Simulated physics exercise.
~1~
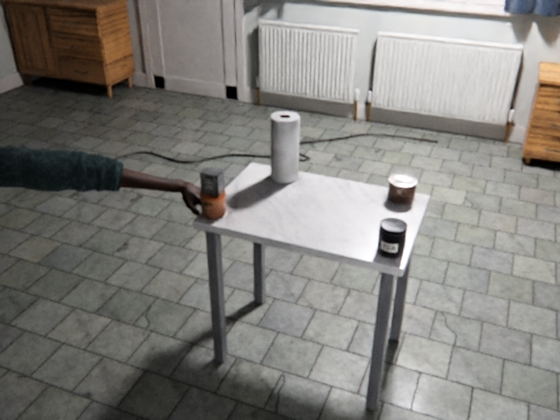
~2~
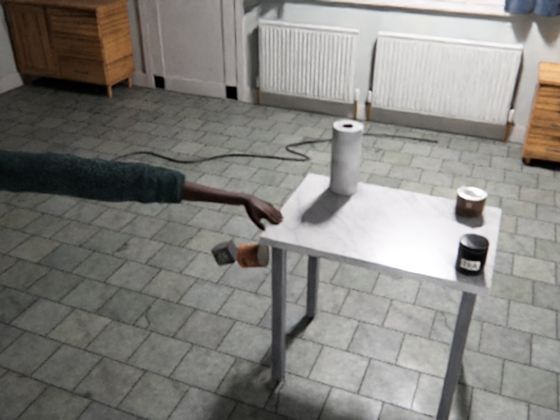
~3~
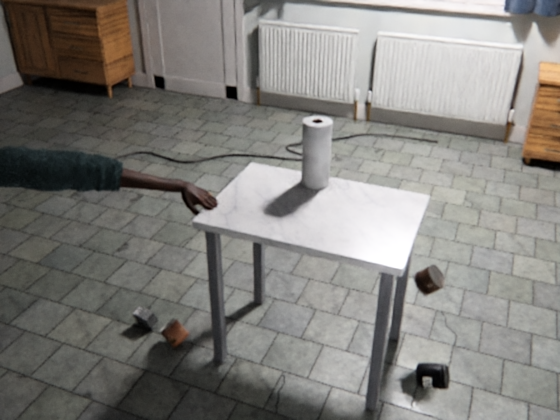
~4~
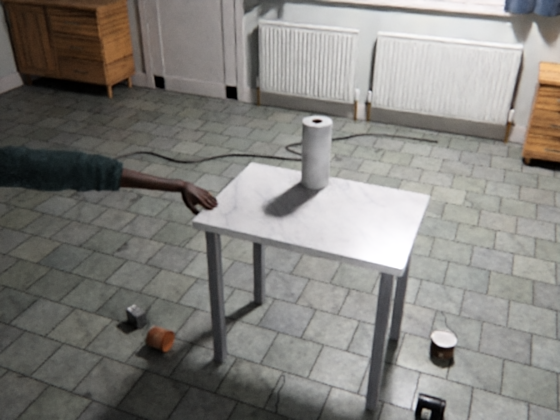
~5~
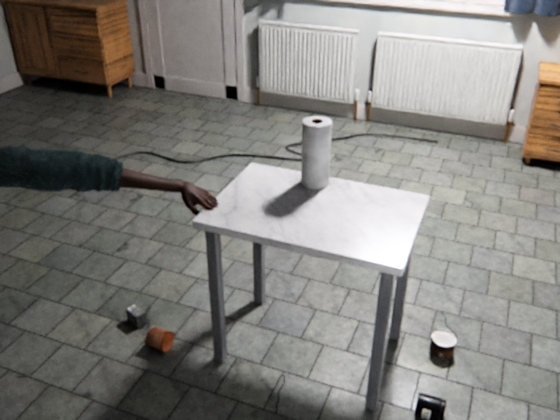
A dark-sleeved arm reaches in from the left to a small white table on a grey tiled floor, seen from above, with radiators and wooden cabinets behind. A white roll stands near the back, a grey block sits atop an orange tin at the left, and a brown tub and black jar stand at the right. The table shifts right, and the grey and orange items drop off its left side. It then jerks back left, and the tub and jar fall off the right. All four come to rest on the floor, while the roll remains upright, farther right on the tabletop.
